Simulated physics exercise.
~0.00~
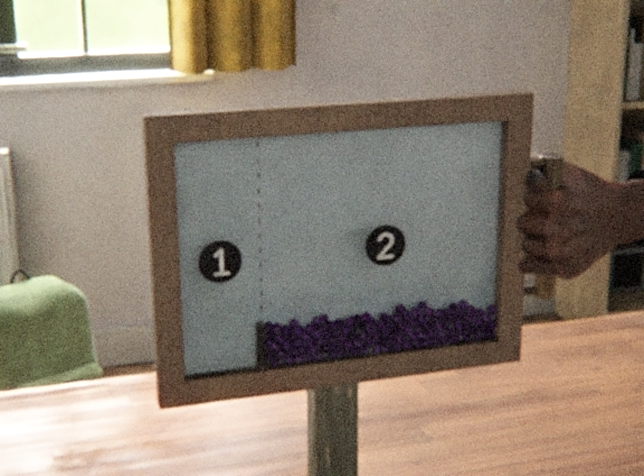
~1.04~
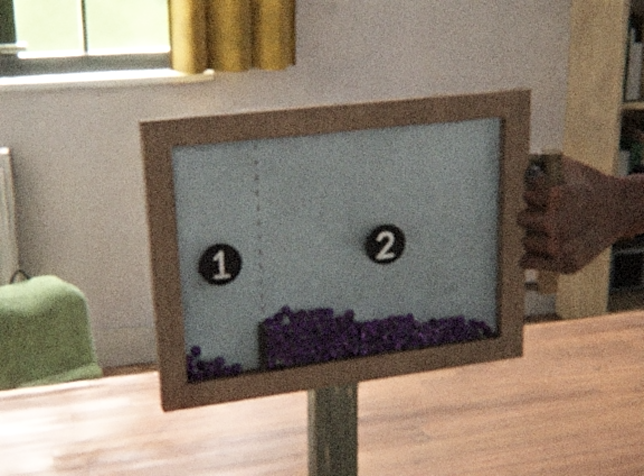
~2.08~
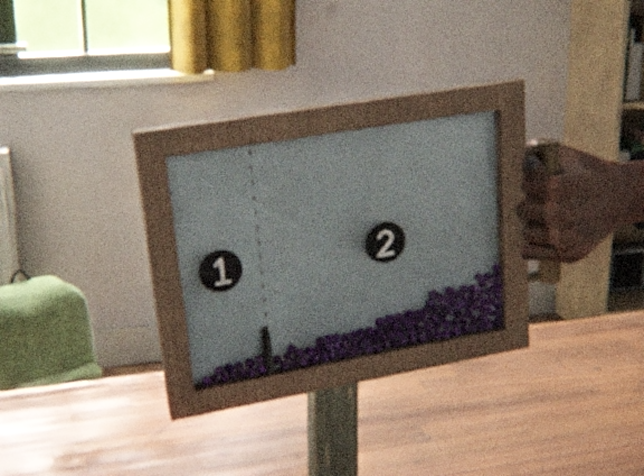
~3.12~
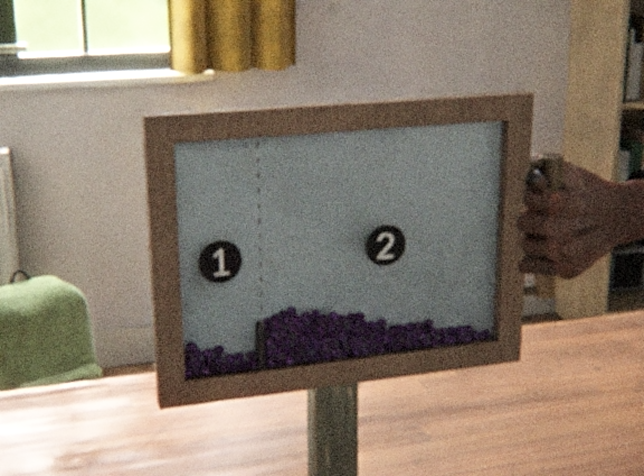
Above a wooden table, a hand rocks a framed panel, spilling purple beads leftward before it levels.
